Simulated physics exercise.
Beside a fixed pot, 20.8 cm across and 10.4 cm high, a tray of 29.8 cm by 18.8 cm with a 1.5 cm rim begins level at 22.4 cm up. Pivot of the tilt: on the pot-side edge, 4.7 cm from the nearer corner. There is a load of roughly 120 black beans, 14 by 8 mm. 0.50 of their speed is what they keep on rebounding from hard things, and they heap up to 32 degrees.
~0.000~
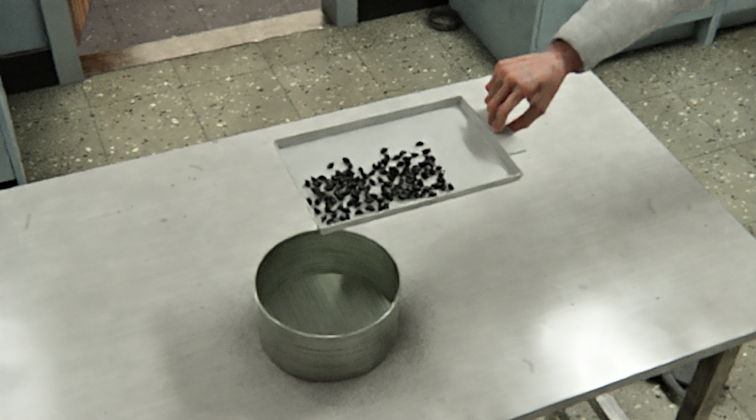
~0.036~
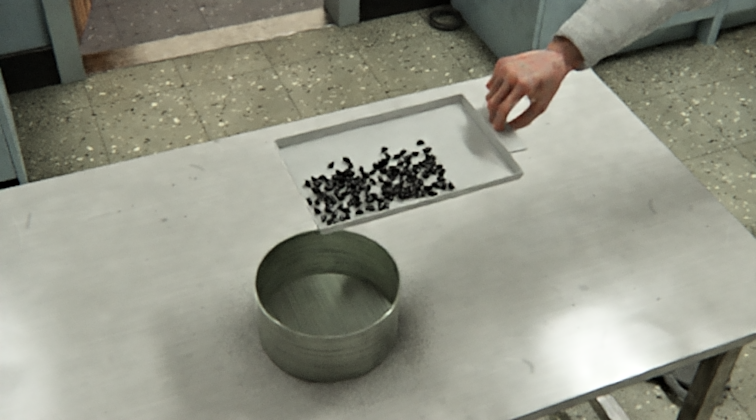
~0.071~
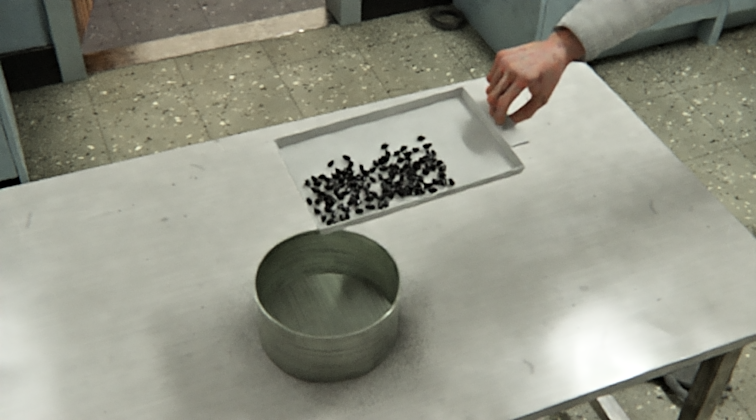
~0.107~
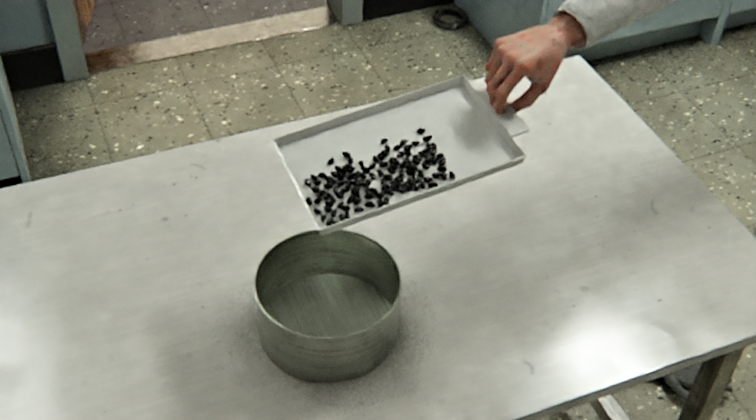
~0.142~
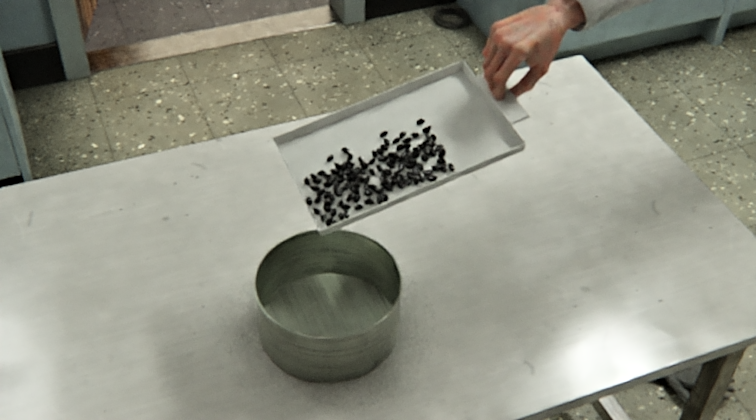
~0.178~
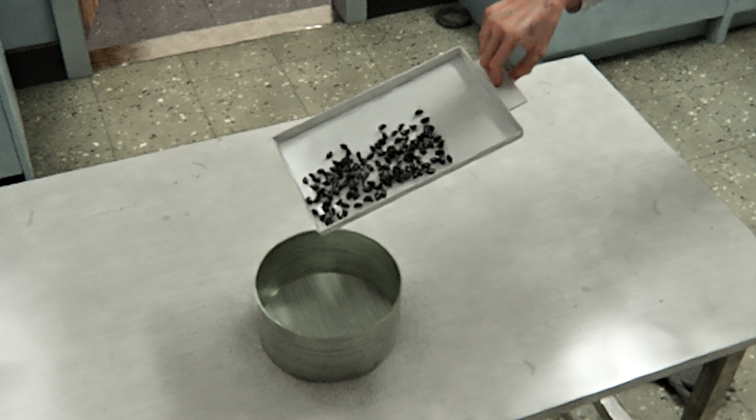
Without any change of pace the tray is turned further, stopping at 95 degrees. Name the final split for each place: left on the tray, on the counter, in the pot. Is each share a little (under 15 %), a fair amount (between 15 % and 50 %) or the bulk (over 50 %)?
Tray: A little; counter: A fair amount; pot: The bulk.
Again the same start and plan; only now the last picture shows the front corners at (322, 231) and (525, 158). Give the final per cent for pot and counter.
Pot 100 % / counter 0 %.
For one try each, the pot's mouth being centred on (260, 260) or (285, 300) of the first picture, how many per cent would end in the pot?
In order, about 80 and about 90 per cent.
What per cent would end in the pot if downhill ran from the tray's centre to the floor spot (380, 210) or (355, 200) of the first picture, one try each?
Roughly 95 per cent on the first try and 90 per cent on the second.
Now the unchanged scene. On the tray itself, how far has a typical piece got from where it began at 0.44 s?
About 5 cm.
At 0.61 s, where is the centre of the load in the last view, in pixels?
Near (295, 218).
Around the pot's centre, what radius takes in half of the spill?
Close to 30 cm, give or take.
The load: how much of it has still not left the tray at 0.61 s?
Reading: Approx. 70%.
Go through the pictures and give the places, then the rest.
The first frame shows tray tilt 0 degrees, front corners at (322, 226) and (520, 172); middle of the pieces at (372, 182); pot at (327, 280).
The second frame shows tray tilt 1 degrees, front corners at (322, 226) and (521, 170); middle of the pieces at (372, 181).
The third frame shows tray tilt 3 degrees, front corners at (321, 227) and (522, 165), lowest corner left front; middle of the pieces at (372, 179).
The fourth frame shows tray tilt 7 degrees, front corners at (321, 227) and (523, 155), lowest corner left front; middle of the pieces at (372, 176).
The fifth frame shows tray tilt 12 degrees, front corners at (320, 228) and (523, 142), lowest corner left front; middle of the pieces at (372, 171).
The sixth frame shows tray tilt 18 degrees, front corners at (319, 229) and (521, 129), lowest corner left front; middle of the pieces at (370, 167); pot at (328, 280). The tray's pace is about 150 degrees a second.
After 0.44 s, tilt 57 degrees; the tray holds 100 %, the pot 0 %.
After 0.61 s, tilt 82 degrees; the tray holds 70 %, the pot 0 %.
Then, at 0.90 s, tilt 95 degrees; the tray holds 0 %, the pot 60 %.
At rest (2.0 s), tray 0 %, counter 35 %, pot 65 %.
